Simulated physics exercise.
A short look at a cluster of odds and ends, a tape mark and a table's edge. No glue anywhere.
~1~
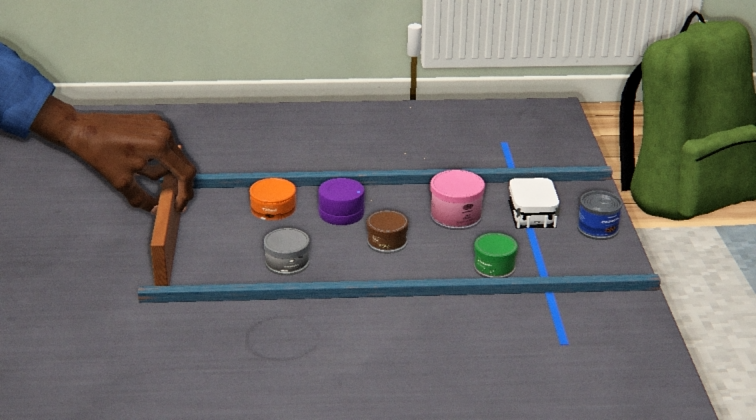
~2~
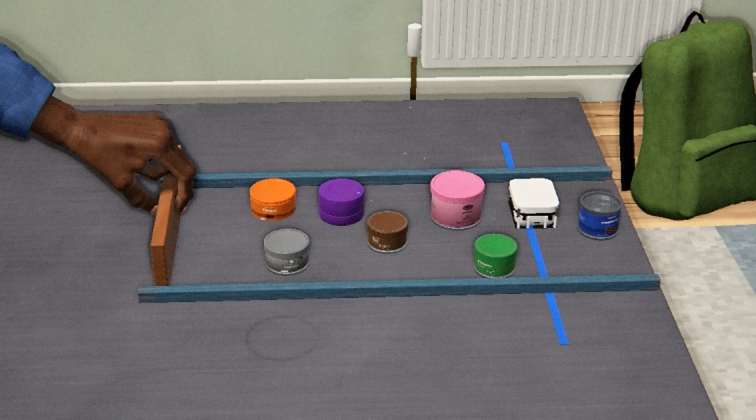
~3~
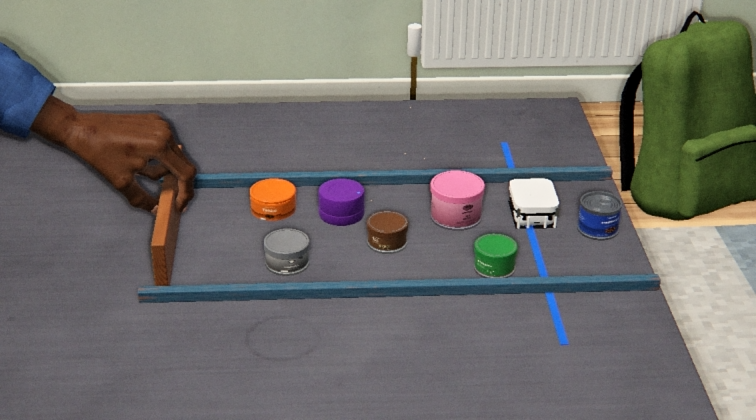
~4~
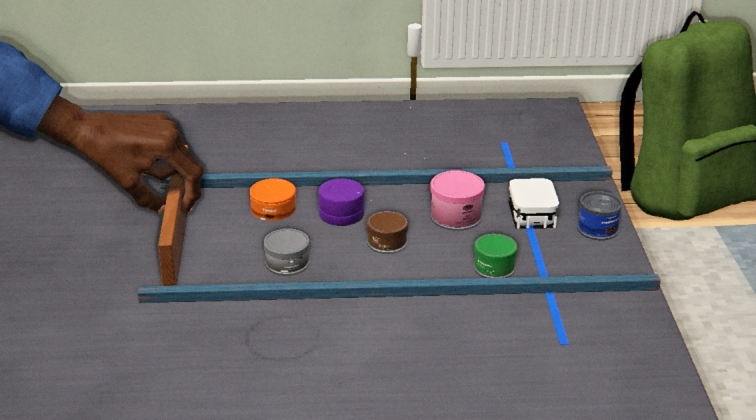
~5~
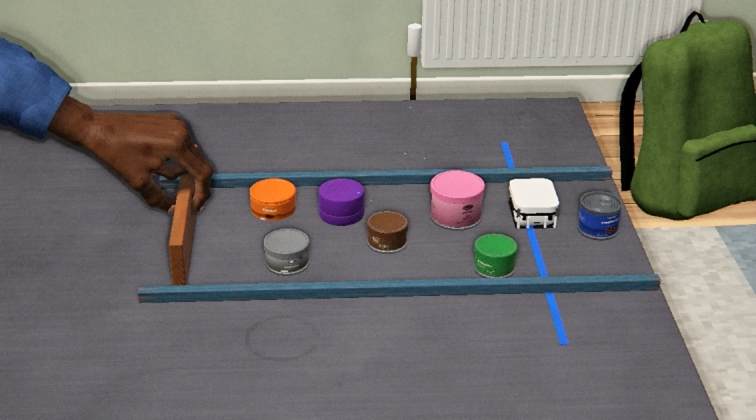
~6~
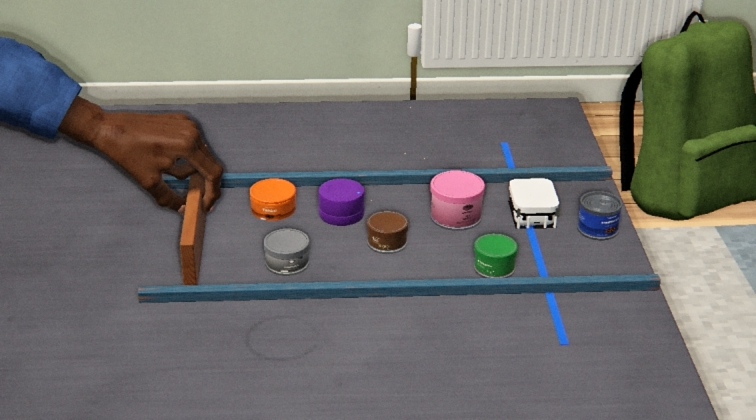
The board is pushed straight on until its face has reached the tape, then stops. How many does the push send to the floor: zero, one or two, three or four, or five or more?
The number that fall off is one or two.
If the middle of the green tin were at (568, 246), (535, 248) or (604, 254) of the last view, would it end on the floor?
Place by place, it remains up; stays on; survives.
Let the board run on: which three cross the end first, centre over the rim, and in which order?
Earliest first: The blue pot, the pink pot, the white case.
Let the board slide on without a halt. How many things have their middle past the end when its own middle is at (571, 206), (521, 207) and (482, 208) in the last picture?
In that order 3, 1 and 0.
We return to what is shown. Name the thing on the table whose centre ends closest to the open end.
The pink pot ends nearest.
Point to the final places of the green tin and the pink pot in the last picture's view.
About (598, 262), and the other about (633, 204).
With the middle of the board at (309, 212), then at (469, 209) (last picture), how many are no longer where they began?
By then 3, and 8.
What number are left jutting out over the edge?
The number is 2.
Soon after, none off yet; blue pot at rest near (600, 216); white case at rest near (533, 204); green tin at rest near (495, 257).
At rest, the number that fall off is one or two; fallen, blue pot.
